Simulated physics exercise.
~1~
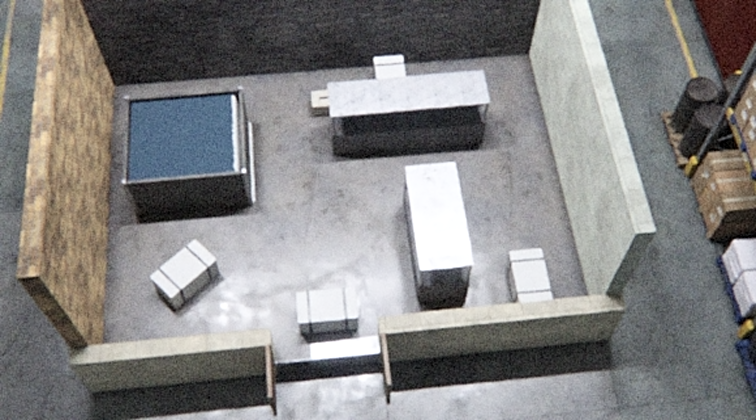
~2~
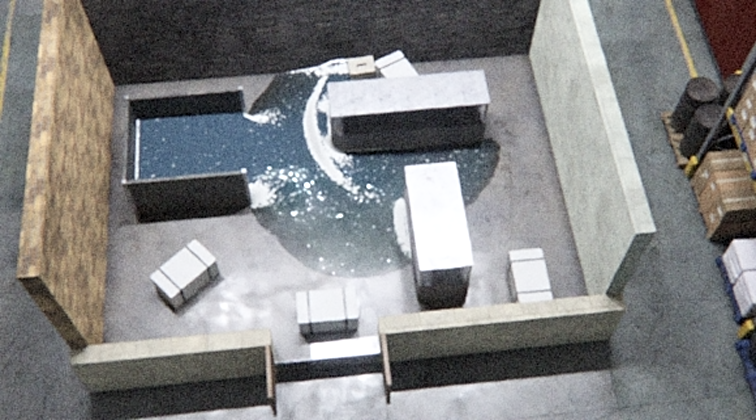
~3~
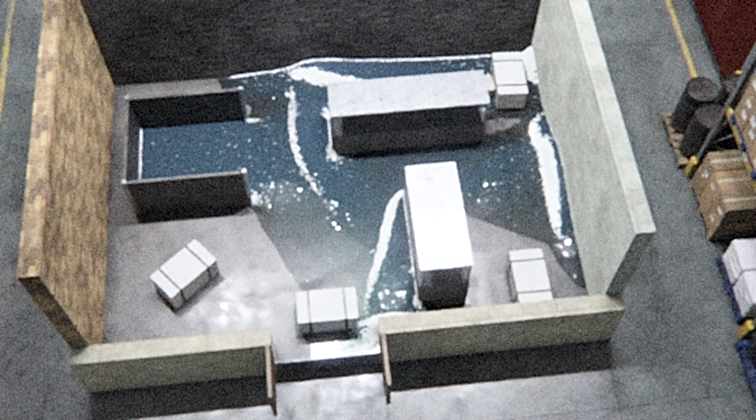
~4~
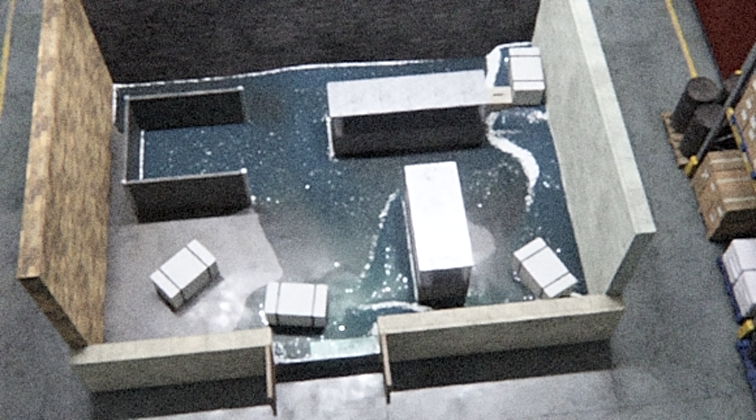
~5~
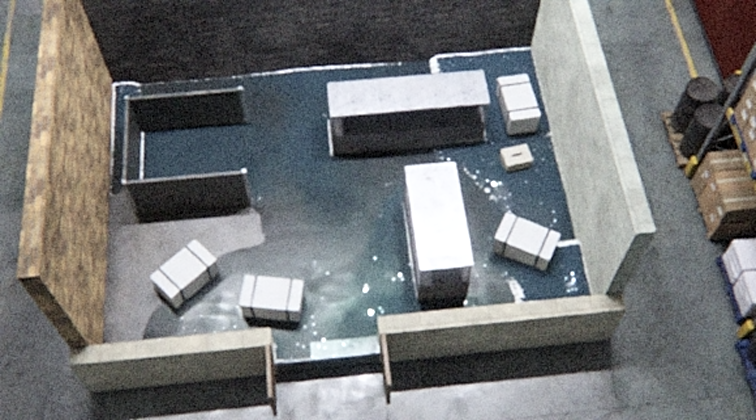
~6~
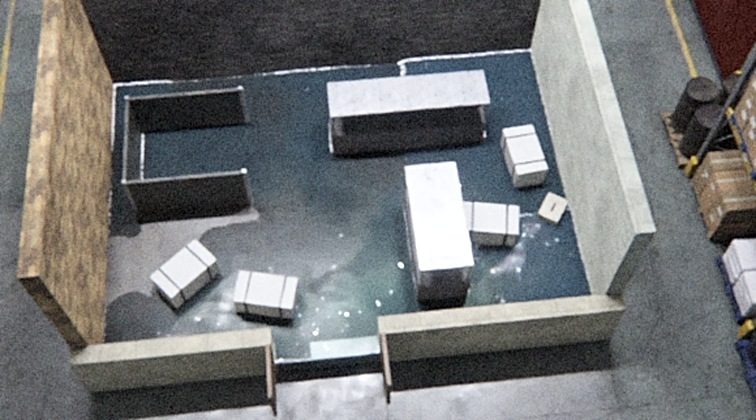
Warehouse bay with a tank bursting open, water flooding the floor and four white boxes drifting while one at left stays put.
